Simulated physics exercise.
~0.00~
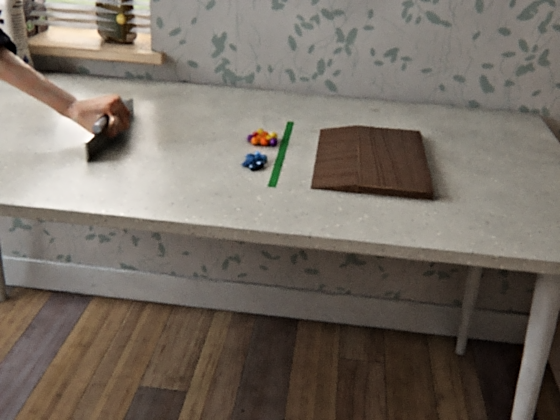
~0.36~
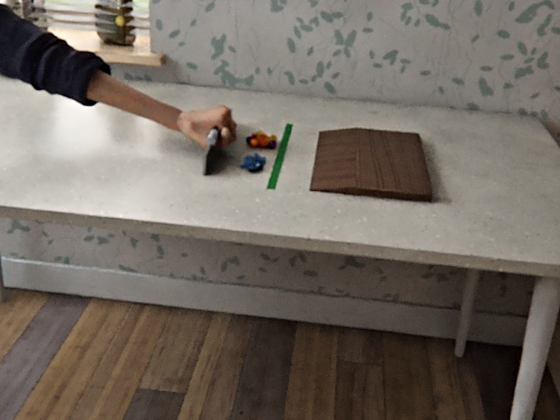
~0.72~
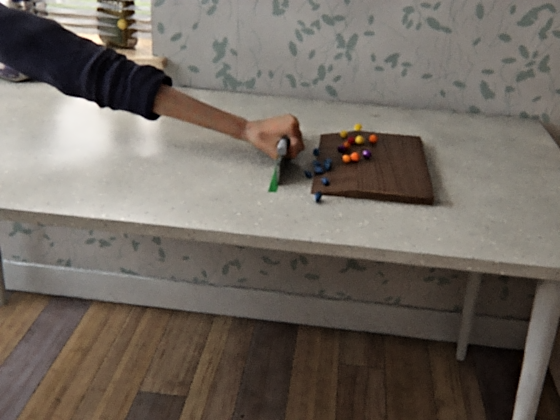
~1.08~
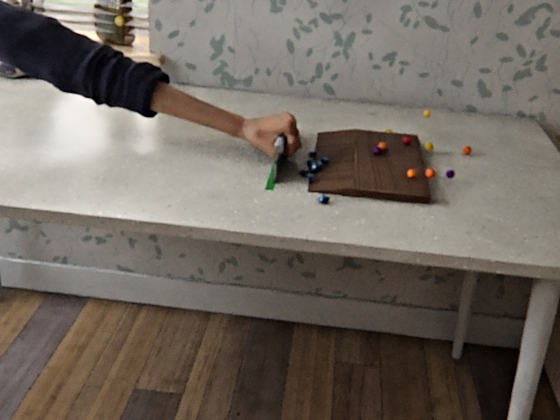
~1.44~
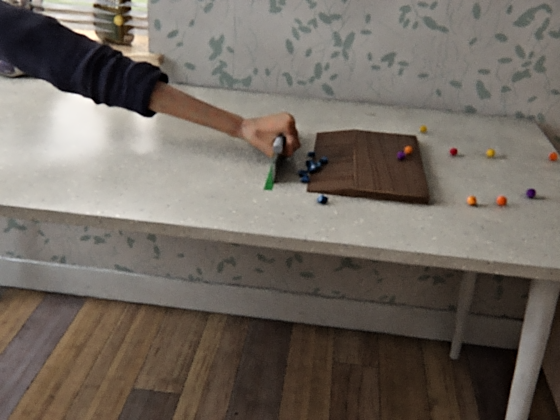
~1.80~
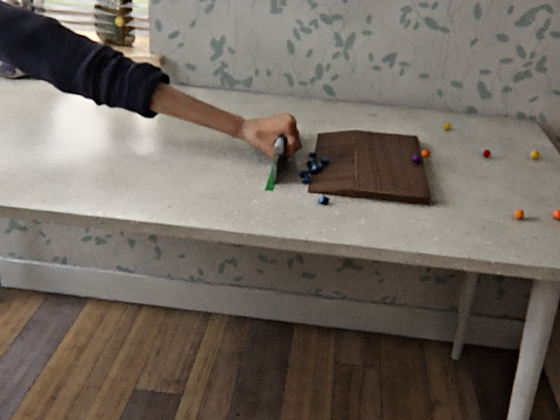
We see a hand slide a scraper rightward across a table, pushing small orange and blue clusters towards a brown ramp and stopping at green tape. The colourful balls roll over the ramp and scatter beyond it, while the dark blue pieces stay around its near edge.
